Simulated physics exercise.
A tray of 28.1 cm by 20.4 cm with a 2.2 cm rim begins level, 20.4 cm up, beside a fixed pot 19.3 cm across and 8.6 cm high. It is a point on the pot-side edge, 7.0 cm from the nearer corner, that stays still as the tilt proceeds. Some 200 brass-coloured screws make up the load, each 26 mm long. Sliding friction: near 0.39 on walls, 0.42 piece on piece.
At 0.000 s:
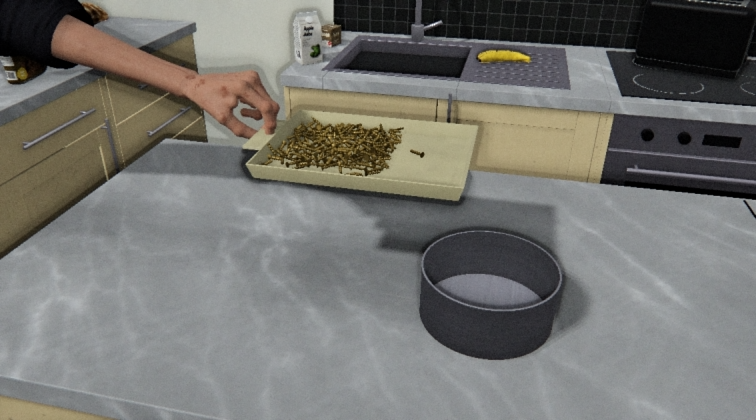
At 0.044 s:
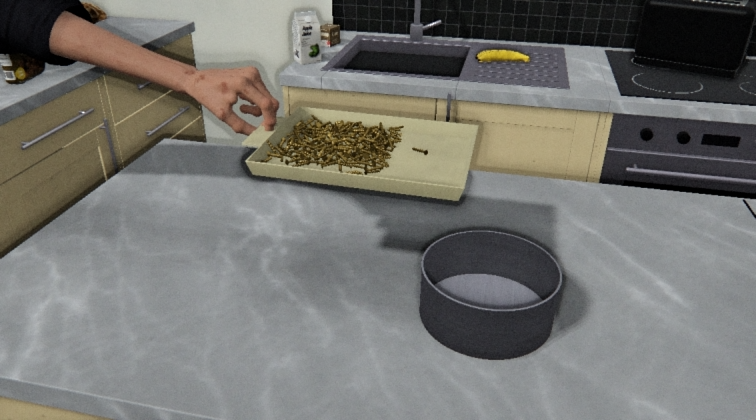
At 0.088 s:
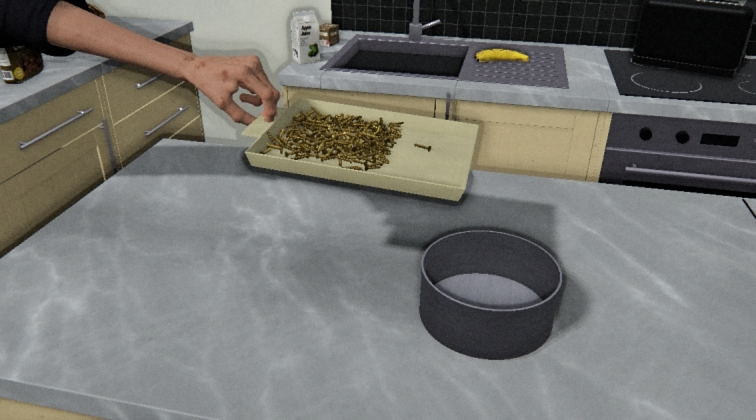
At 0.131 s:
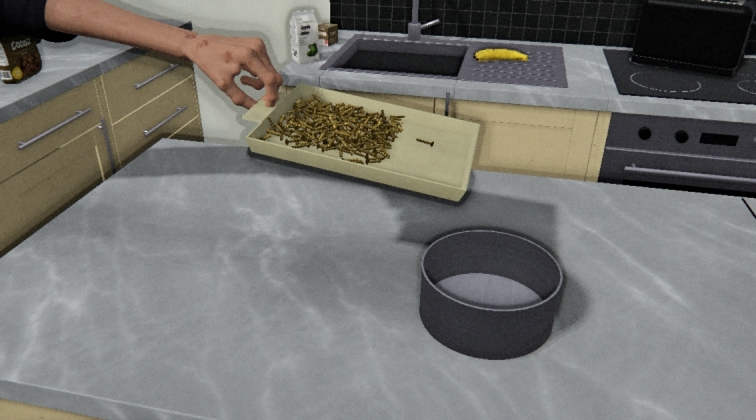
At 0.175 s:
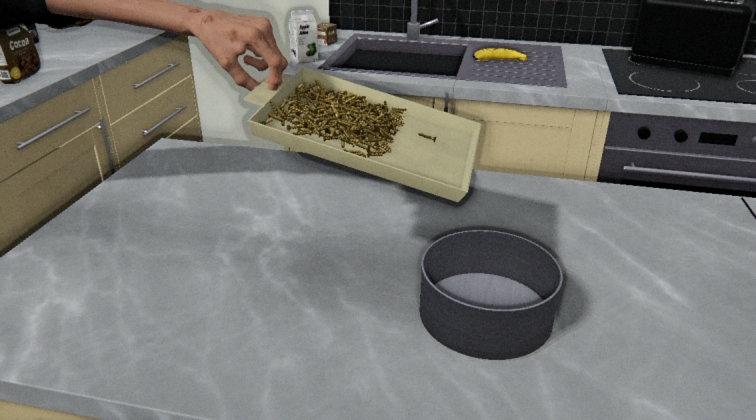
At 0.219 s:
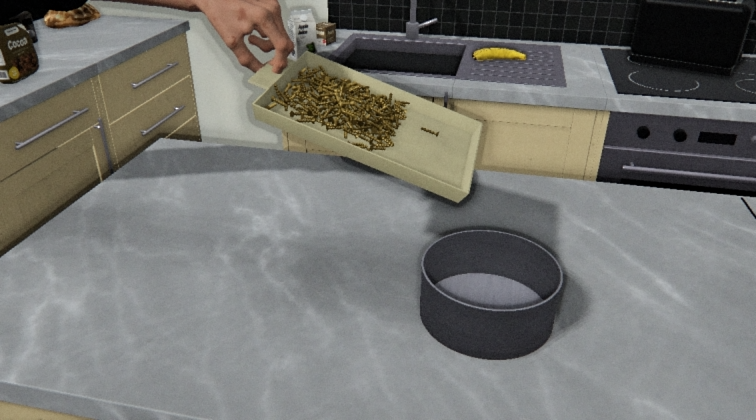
At first, a hand at the left holds a nearly level cream tray of small brass-coloured screws above a grey marbled counter, beside a dark round pot. The hand then lifts the tray's left end higher and higher, slanting it down toward the right, while the screws stay bunched toward the left.
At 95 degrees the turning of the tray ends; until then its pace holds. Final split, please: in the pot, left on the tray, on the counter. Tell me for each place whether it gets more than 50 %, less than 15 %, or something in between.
I expect pot: More than 50 %, tray: Less than 15 %, counter: In between.
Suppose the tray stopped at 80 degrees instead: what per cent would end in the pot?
Estimate: Roughly 70 percent.
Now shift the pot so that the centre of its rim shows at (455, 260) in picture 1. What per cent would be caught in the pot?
Estimate: ~ 30 %.
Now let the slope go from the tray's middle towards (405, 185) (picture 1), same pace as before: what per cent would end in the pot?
75 %.
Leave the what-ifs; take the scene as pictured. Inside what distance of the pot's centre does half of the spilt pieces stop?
About 18 cm.
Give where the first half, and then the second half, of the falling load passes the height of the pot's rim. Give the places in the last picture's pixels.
At roughly (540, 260) first, later on at (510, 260).
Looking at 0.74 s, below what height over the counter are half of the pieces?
Some 18 cm.
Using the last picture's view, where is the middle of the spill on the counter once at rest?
(580, 282).
After 0.53 s, tilt 56 degrees; the tray holds 100 %, the pot 0 %.
Then, at 0.74 s, tilt 81 degrees; the tray holds 30 %, the pot 5 %.
Then, at 1.07 s, tilt 95 degrees; the tray holds 0 %, the pot 70 %.
By 2.5 s all is still; pot 70 %, tray 0 %, counter 30 %.
